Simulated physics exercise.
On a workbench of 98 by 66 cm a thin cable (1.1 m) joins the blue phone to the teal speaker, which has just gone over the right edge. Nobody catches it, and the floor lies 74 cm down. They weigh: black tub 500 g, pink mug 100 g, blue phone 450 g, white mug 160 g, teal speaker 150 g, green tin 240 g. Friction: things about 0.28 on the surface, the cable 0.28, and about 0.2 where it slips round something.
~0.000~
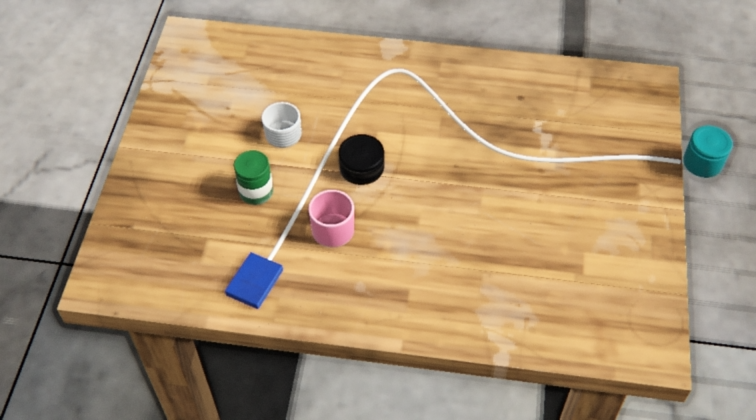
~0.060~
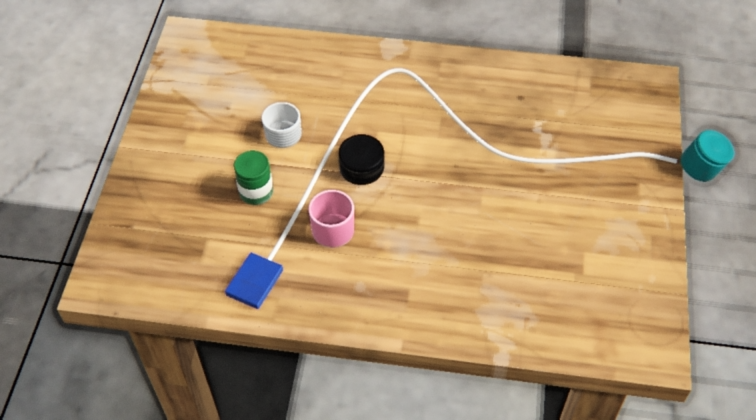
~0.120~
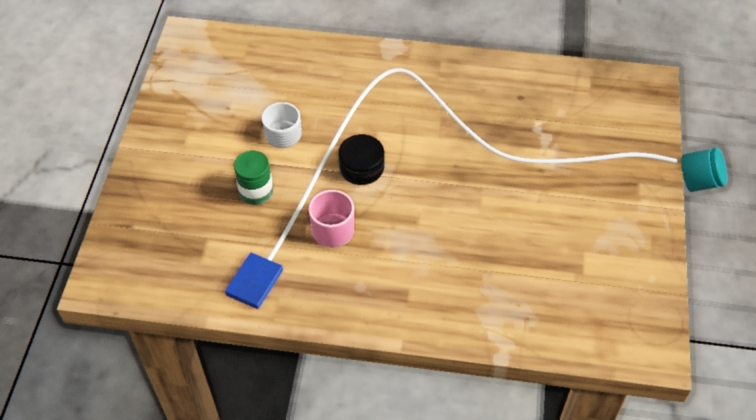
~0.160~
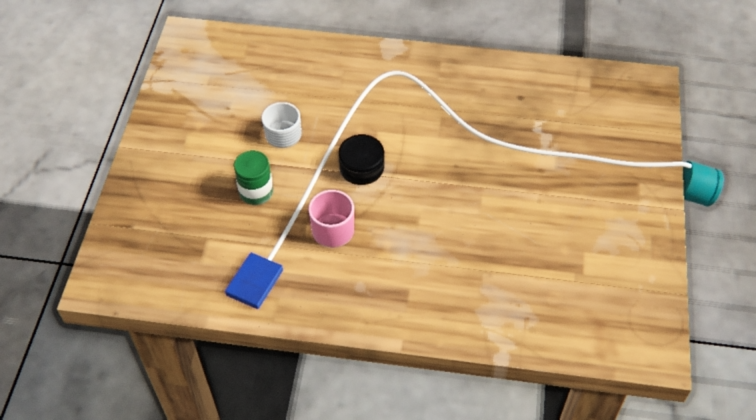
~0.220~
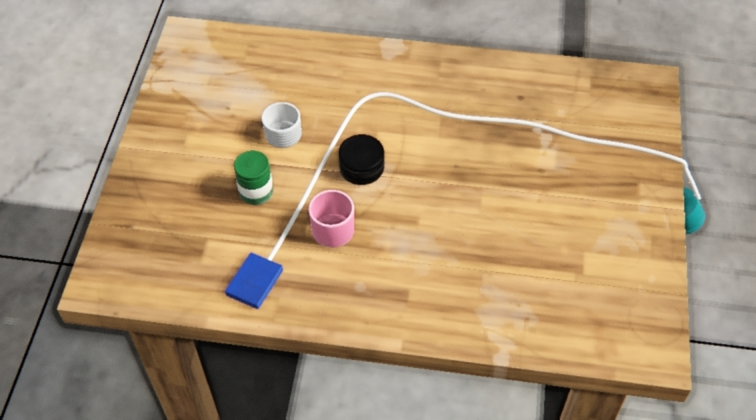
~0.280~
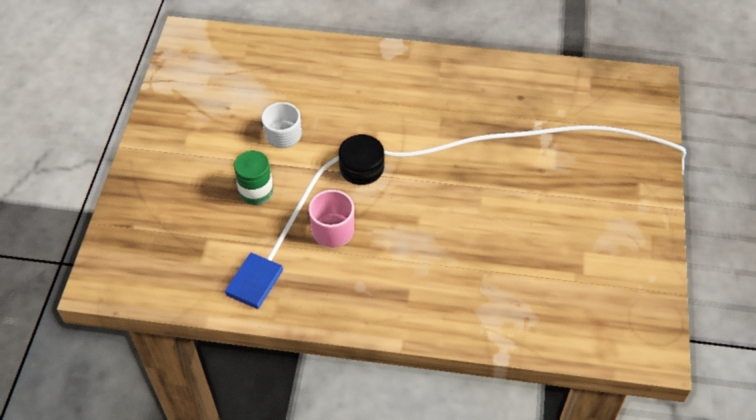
The teal speaker drops past the table's right edge, dragging the white cable against the black tub.
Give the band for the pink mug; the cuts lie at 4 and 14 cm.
The pink mug hardly moves.
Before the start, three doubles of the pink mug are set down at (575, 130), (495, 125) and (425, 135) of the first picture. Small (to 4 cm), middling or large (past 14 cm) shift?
In that order: Small, small, large.
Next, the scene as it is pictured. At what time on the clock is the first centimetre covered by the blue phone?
About: Blue phone 0.36 s.
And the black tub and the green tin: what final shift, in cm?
Black tub 4 cm, green tin 0 cm.
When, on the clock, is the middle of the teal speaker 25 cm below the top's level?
That is: 0.30 s.
After 0.5 s, the cable's tail end at (279, 248); teal speaker over the edge, black tub 4 cm off its start, blue phone 3 cm off its start.
After 0.7 s, the cable's tail end at (280, 247); teal speaker over the edge, black tub 4 cm off its start, blue phone 3 cm off its start.
After 1.0 s, the cable's tail end at (284, 245); black tub 5 cm off its start at (377, 168), blue phone 4 cm off its start at (268, 261), teal speaker over the edge.
After 1.2 s, the cable's tail end at (284, 245); black tub 5 cm off its start, teal speaker over the edge, blue phone 4 cm off its start.
After 2.4 s, the cable's tail end at (284, 245); pink mug 0 cm off its start at (331, 208), black tub 5 cm off its start at (377, 168), teal speaker over the edge, blue phone 4 cm off its start at (268, 261).
